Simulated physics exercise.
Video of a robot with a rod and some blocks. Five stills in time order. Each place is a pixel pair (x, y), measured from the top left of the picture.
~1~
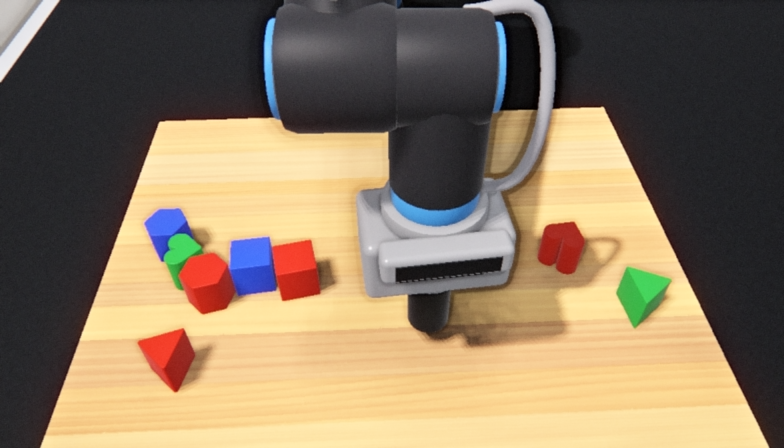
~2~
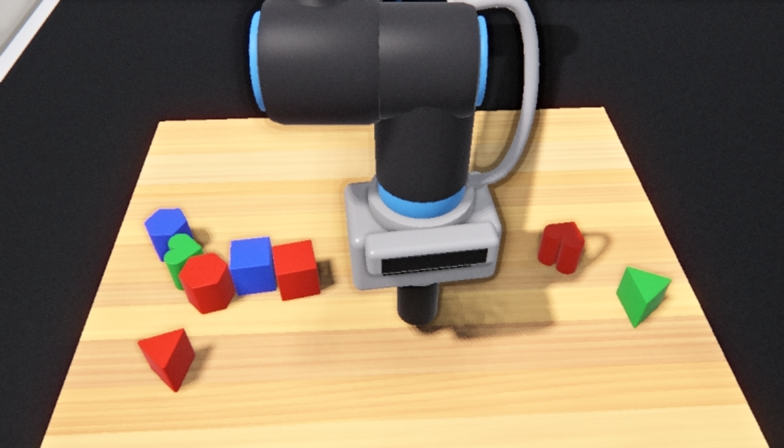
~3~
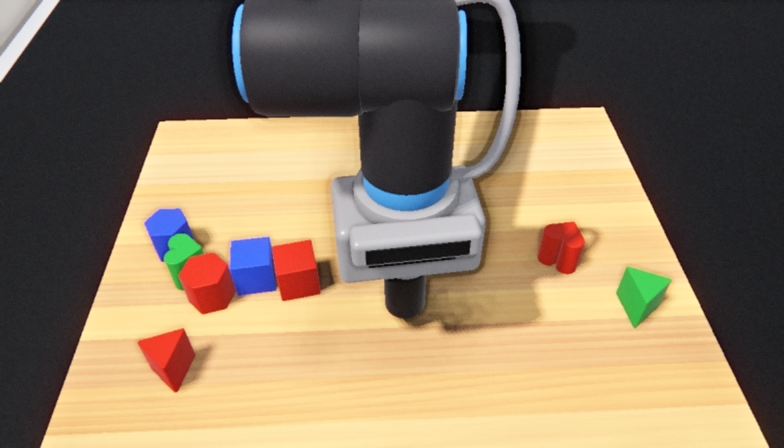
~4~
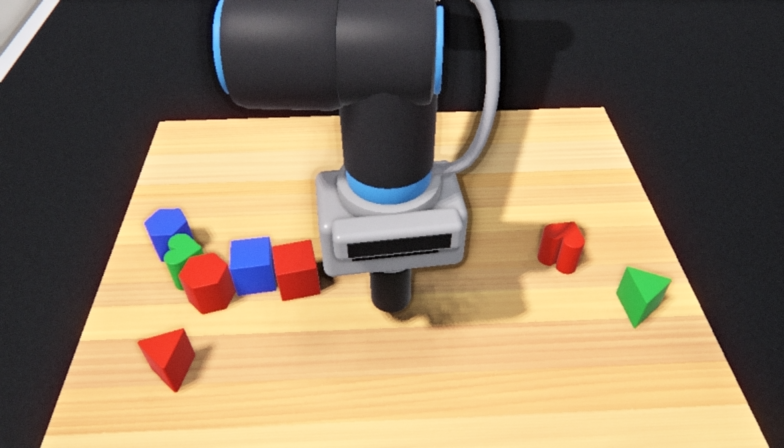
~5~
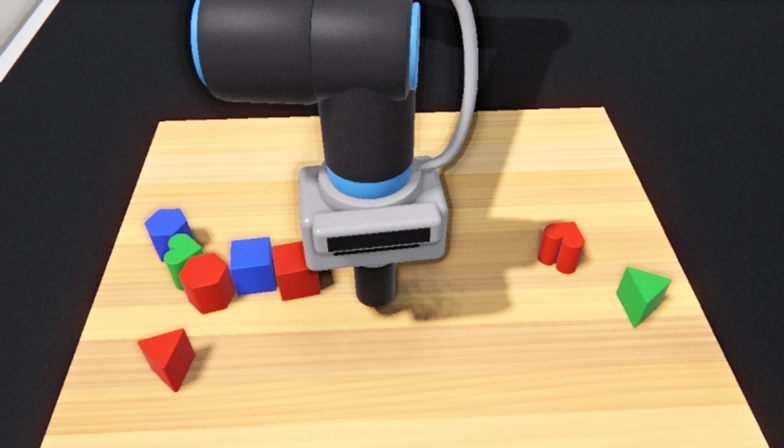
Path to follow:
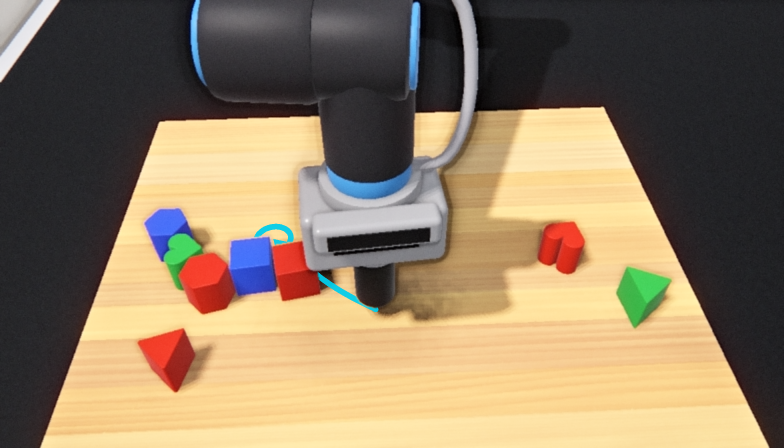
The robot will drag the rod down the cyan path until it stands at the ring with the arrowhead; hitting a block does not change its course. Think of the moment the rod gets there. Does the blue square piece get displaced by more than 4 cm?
Answer: Yes.
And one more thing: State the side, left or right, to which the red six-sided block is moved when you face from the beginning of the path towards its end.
Facing from start to end, it will go to the left.
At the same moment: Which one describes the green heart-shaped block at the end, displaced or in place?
It is carried off its spot.
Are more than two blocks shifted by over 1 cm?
In short: Yes.
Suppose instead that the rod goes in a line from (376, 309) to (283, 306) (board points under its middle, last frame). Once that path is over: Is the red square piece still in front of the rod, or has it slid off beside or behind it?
It slips away.
The drawn path runs from (376, 309) via (336, 288) and (303, 263), ending at (274, 239).
On the path given first. One third of the way, rod (333, 270); nothing pushed yet.
Two thirds of the way, rod (299, 246); green heart-shaped block (173, 248), turned 20° clockwise; red six-sided block (176, 276), turned 20° anticlockwise; blue square piece (214, 248), turned 20° anticlockwise; red square piece (256, 240), turned 15° anticlockwise.
At the end, rod (270, 222); green heart-shaped block (157, 253), turned 25° clockwise; red six-sided block (168, 279), turned 25° anticlockwise; blue square piece (200, 248), turned 35° anticlockwise; red square piece (240, 234), turned 30° anticlockwise.
